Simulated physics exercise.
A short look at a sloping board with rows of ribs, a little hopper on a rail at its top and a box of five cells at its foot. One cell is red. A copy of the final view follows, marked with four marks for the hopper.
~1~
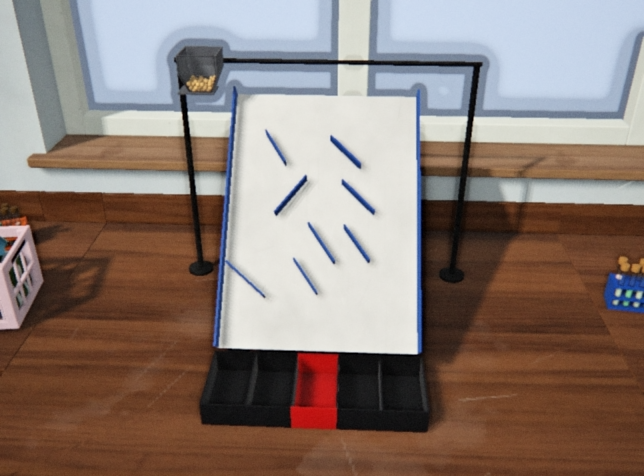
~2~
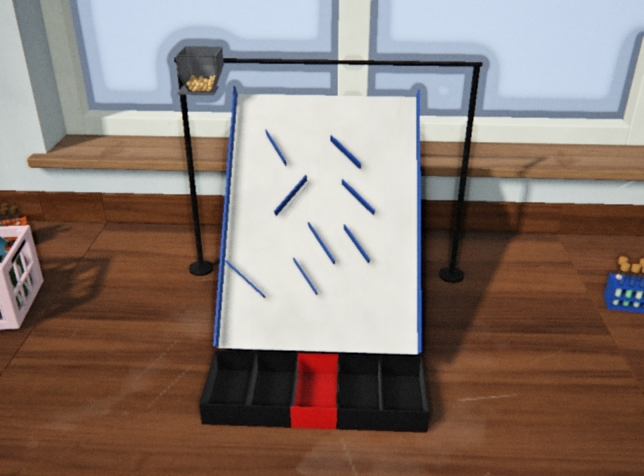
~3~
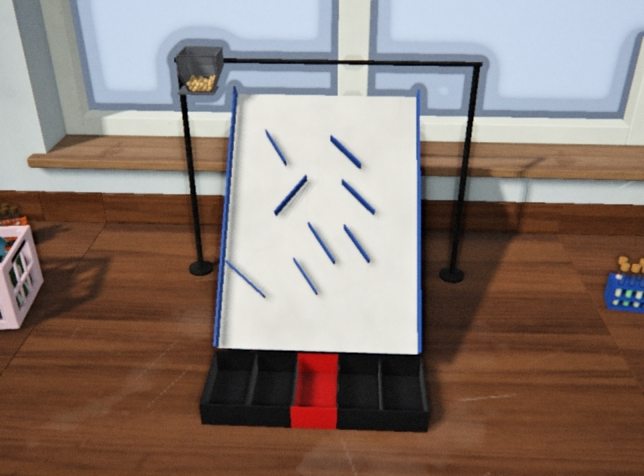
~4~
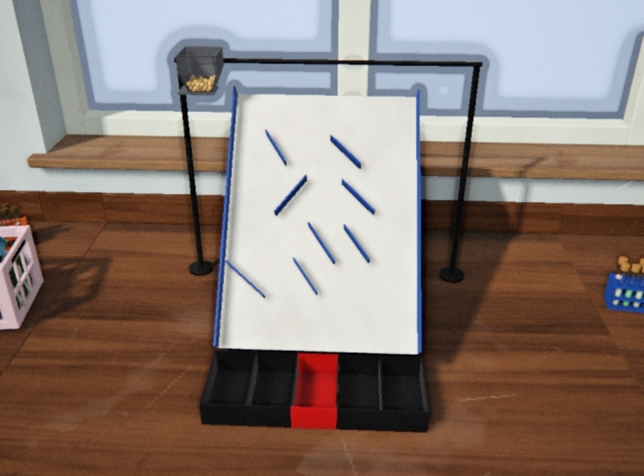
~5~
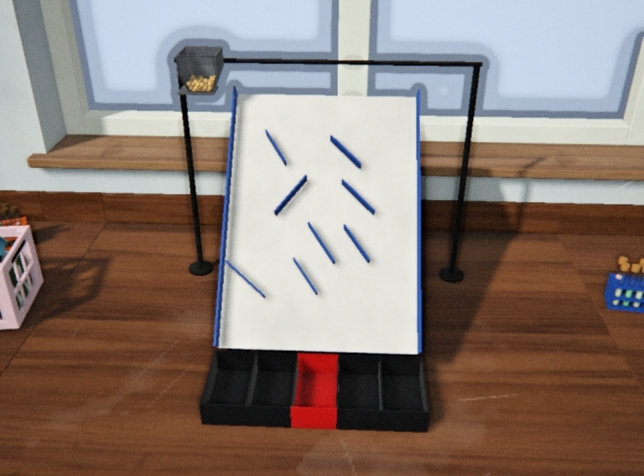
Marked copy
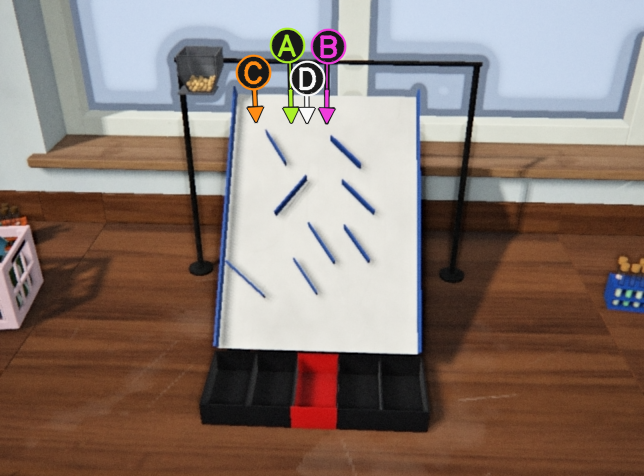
Nothing visibly moves: the small dark hopper, holding a heap of tan pieces, stays at the left end of the black rail above a sloping white board with slanted blue ribs. From start to finish, the board stays still and the five-cell box at its foot stays empty, its middle cell red.
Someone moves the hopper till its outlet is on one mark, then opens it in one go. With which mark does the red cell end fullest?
C beats the others.
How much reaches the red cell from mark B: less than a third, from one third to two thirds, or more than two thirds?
It is less than a third.
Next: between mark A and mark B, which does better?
The answer is A.
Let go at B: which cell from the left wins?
The fifth from the left.
On the marked copy, mark A meets the board at (291, 117); mark B meets the board at (326, 117); mark C meets the board at (255, 116); mark D meets the board at (307, 117).
For mark A, roughly a third in the red cell, roughly half in other cells, just a few outside the box.
For mark B, about a tenth in the red cell, the larger part in other cells, about a tenth outside the box.
For mark C, roughly two thirds in the red cell, roughly a quarter in other cells, just a few held on the board.
For mark D, roughly a quarter in the red cell, roughly two thirds in other cells, just a few outside the box.
